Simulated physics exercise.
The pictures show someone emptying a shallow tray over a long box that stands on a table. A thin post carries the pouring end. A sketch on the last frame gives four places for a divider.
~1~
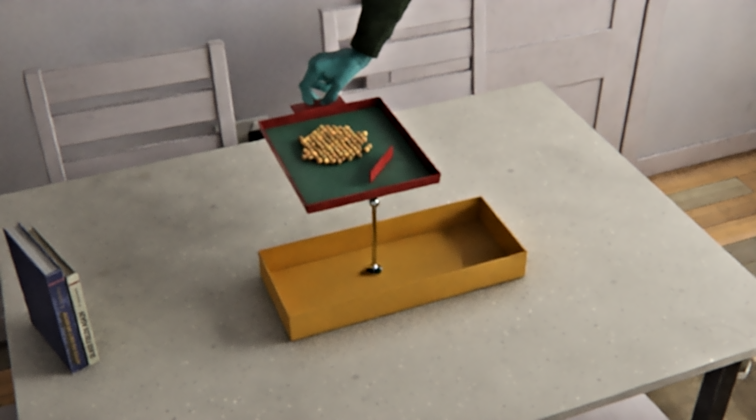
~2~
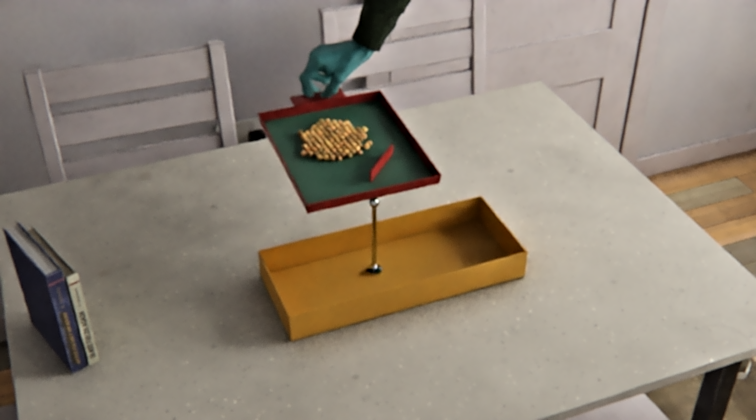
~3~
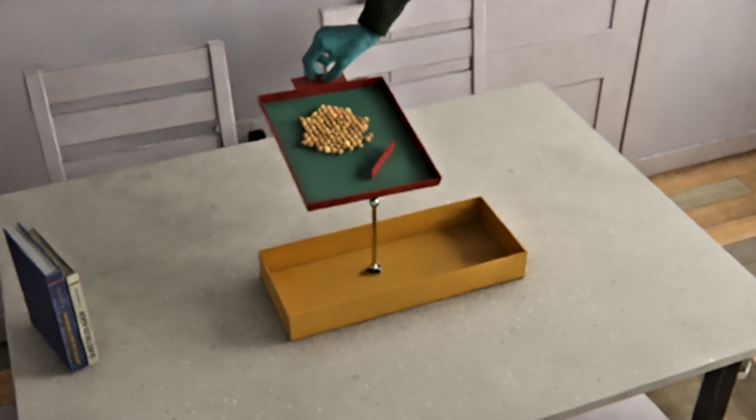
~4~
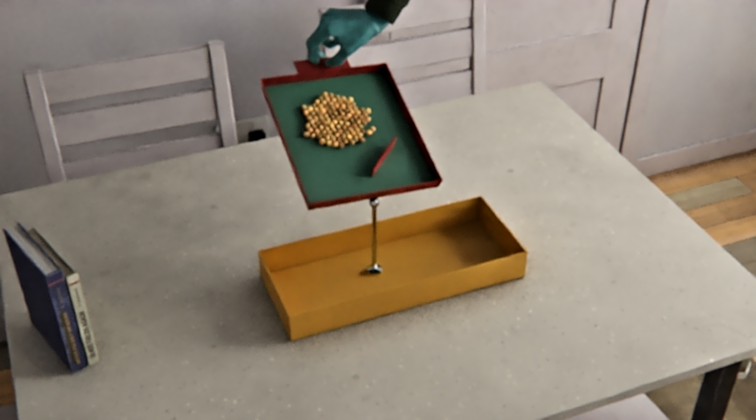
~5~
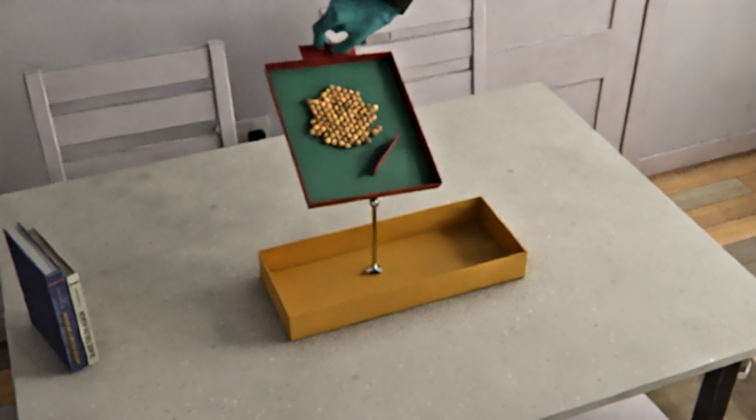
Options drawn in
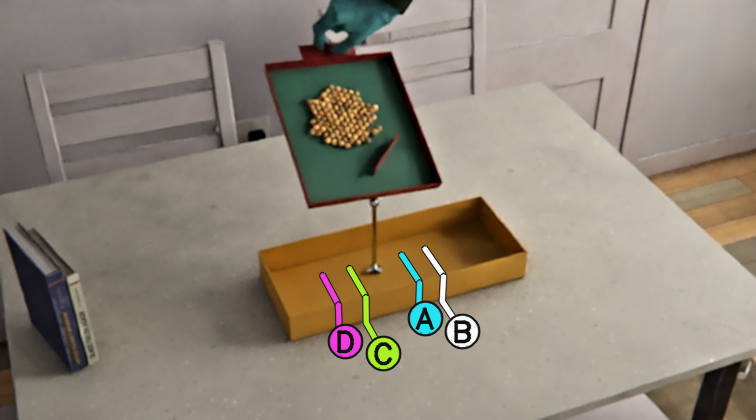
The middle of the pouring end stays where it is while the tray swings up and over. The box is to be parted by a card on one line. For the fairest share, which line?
The best line is A.
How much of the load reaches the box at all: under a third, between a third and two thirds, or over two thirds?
It is over two thirds.
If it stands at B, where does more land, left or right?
The left side.
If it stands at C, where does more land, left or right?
The right side.
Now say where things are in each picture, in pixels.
In the first frame, corners of the pouring end (307, 204) and (439, 173), level; middle of the load (331, 146), dried chickpeas.
In the second frame, corners of the pouring end (308, 204) and (440, 174), barely tipped; fin from (371, 172) to (393, 144).
In the third frame, corners of the pouring end (309, 203) and (440, 177), a little tipped; front corners of the box (290, 316) and (527, 252).
In the fourth frame, corners of the pouring end (310, 203) and (441, 180), clearly tipped; far corners (262, 80) and (385, 64).
In the fifth frame, corners of the pouring end (311, 203) and (441, 182), clearly tipped; the right corner sinks clearly lower.
On the marked copy, line A crosses the front rim at (419, 281); line B crosses the front rim at (443, 275); line C crosses the front rim at (365, 296); line D crosses the front rim at (337, 303).
With A, of what is caught, the larger part on the left of the divider, roughly a quarter on the right.
With B, of what is caught, the larger part on the left of the divider, about a tenth on the right.
With C, of what is caught, about a tenth on the left of the divider, almost all on the right.
With D, of what is caught, not one piece on the left of the divider, every piece on the right.
